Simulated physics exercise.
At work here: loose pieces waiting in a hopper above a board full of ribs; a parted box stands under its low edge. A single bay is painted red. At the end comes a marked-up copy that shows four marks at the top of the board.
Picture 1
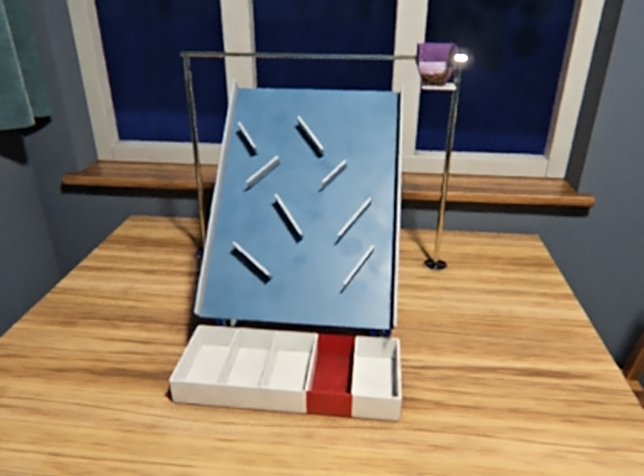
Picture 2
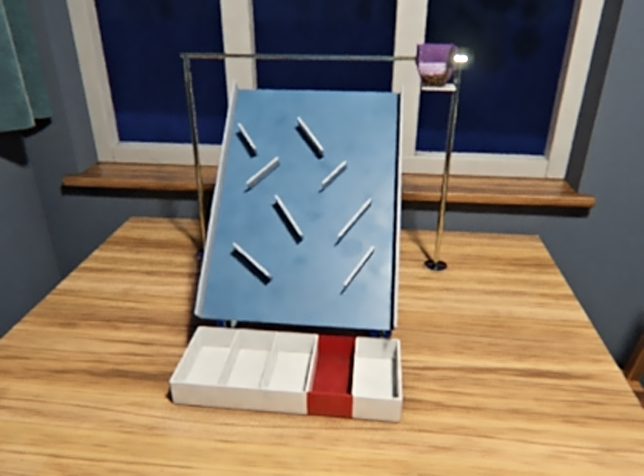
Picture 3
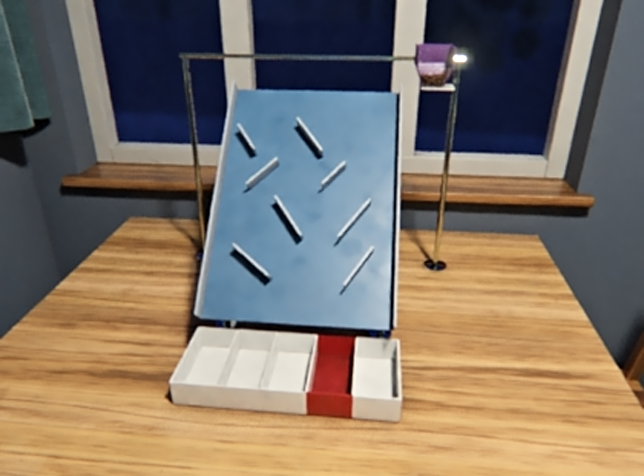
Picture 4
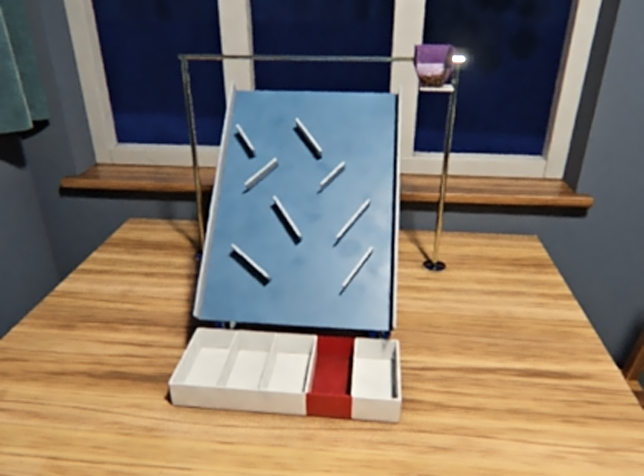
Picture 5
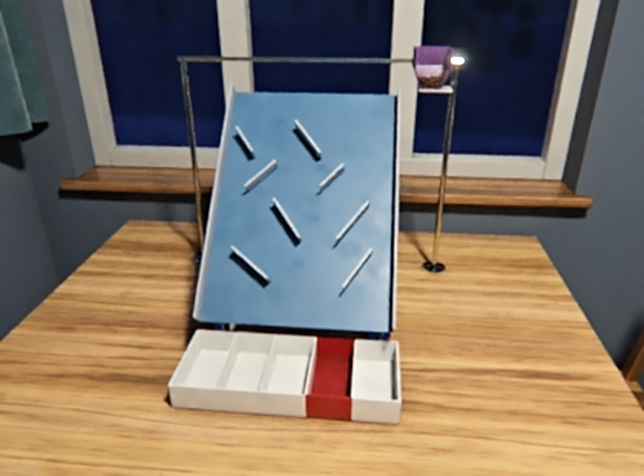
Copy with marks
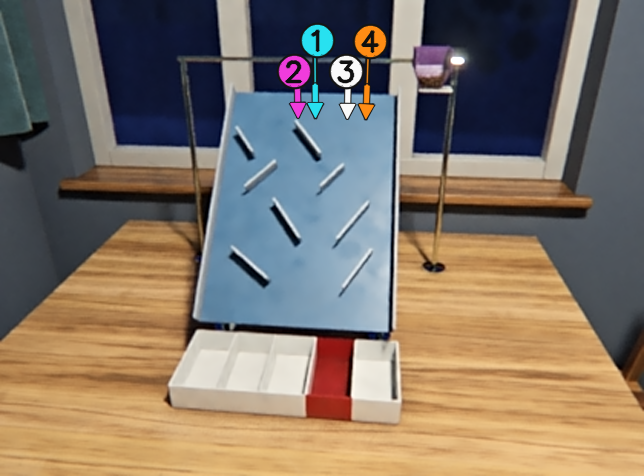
Nothing in the scene visibly moves: a purple hopper stays at the upper right, above a tilted blue board with slanted pale ribs. A white divided box with one red bay sits beneath the board's low edge on the wooden table, while the view drifts very slightly throughout.
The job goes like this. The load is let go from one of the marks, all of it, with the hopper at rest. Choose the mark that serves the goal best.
The best mark is 1.
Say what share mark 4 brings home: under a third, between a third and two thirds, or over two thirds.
Under a third.
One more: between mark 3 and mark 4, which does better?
Here it is mark 3.
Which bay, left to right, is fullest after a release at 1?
It is the fourth one.
On the marked copy, mark 1 meets the board at (315, 112); mark 2 meets the board at (297, 112); mark 3 meets the board at (347, 113); mark 4 meets the board at (366, 113).
If 1 is chosen, about two thirds in the red bay, about a quarter in other bays, a small part outside the box.
If 2 is chosen, about half in the red bay, about a third in other bays, a small part outside the box.
If 3 is chosen, about a third in the red bay, about two thirds in other bays, a stray few outside the box.
If 4 is chosen, a small part in the red bay, about two thirds in other bays, about a quarter outside the box.
